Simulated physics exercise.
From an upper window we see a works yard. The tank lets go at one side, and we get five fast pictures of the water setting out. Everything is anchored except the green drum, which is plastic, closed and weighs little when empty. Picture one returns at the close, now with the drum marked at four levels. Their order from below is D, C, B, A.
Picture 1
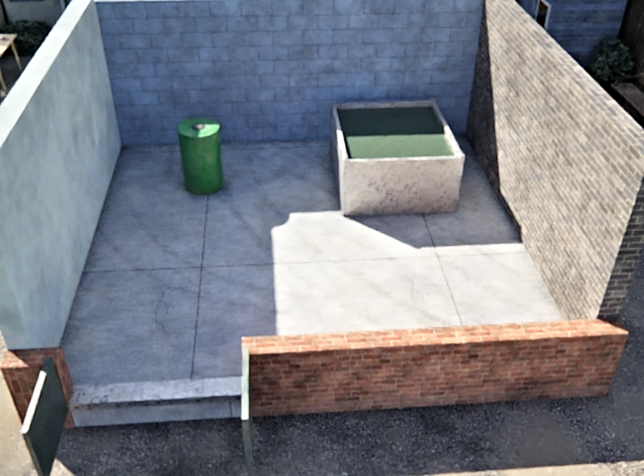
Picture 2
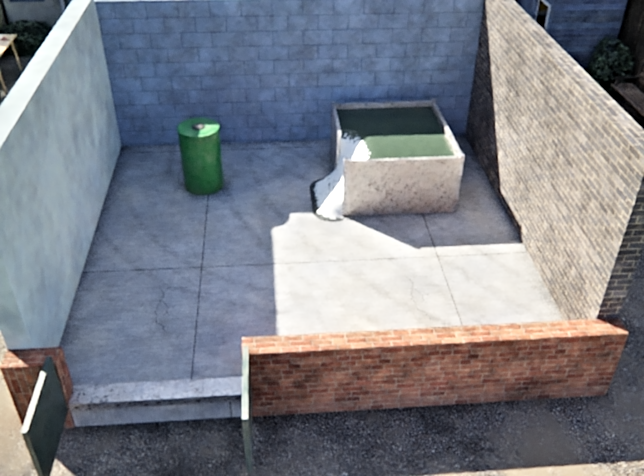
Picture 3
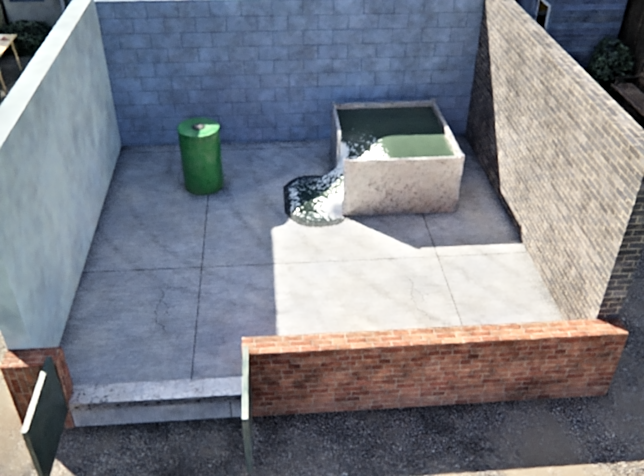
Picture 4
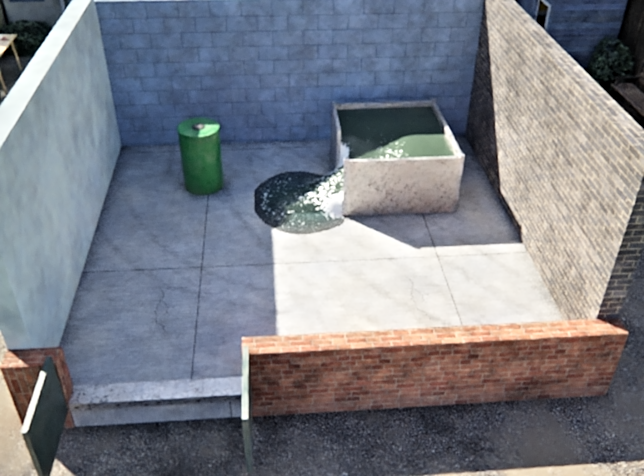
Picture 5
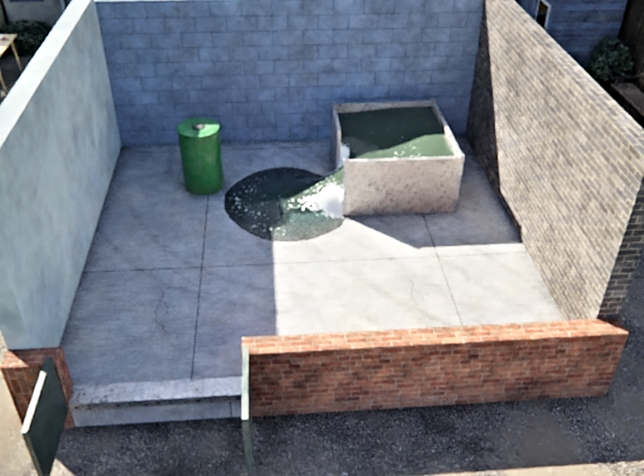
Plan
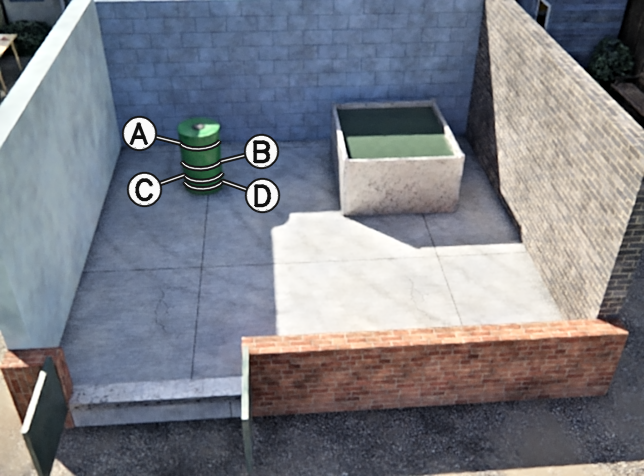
Dark green water pouring from the left side of a concrete tank and spreading leftward across a walled yard's paved floor.
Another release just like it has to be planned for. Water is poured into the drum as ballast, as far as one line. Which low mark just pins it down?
B will do.
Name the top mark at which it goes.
Mark C.
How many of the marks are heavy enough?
Two of them.
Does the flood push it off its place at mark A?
No, not at all.
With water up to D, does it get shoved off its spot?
Yes.
On the marked copy, A at (198, 149); B at (200, 168); C at (202, 181); D at (203, 188); from the bottom up D, C, B, A.
With A, it does not move.
With B, it does not move.
With C, it is pushed about its own width away.
With D, it is pushed about twice its own width away.
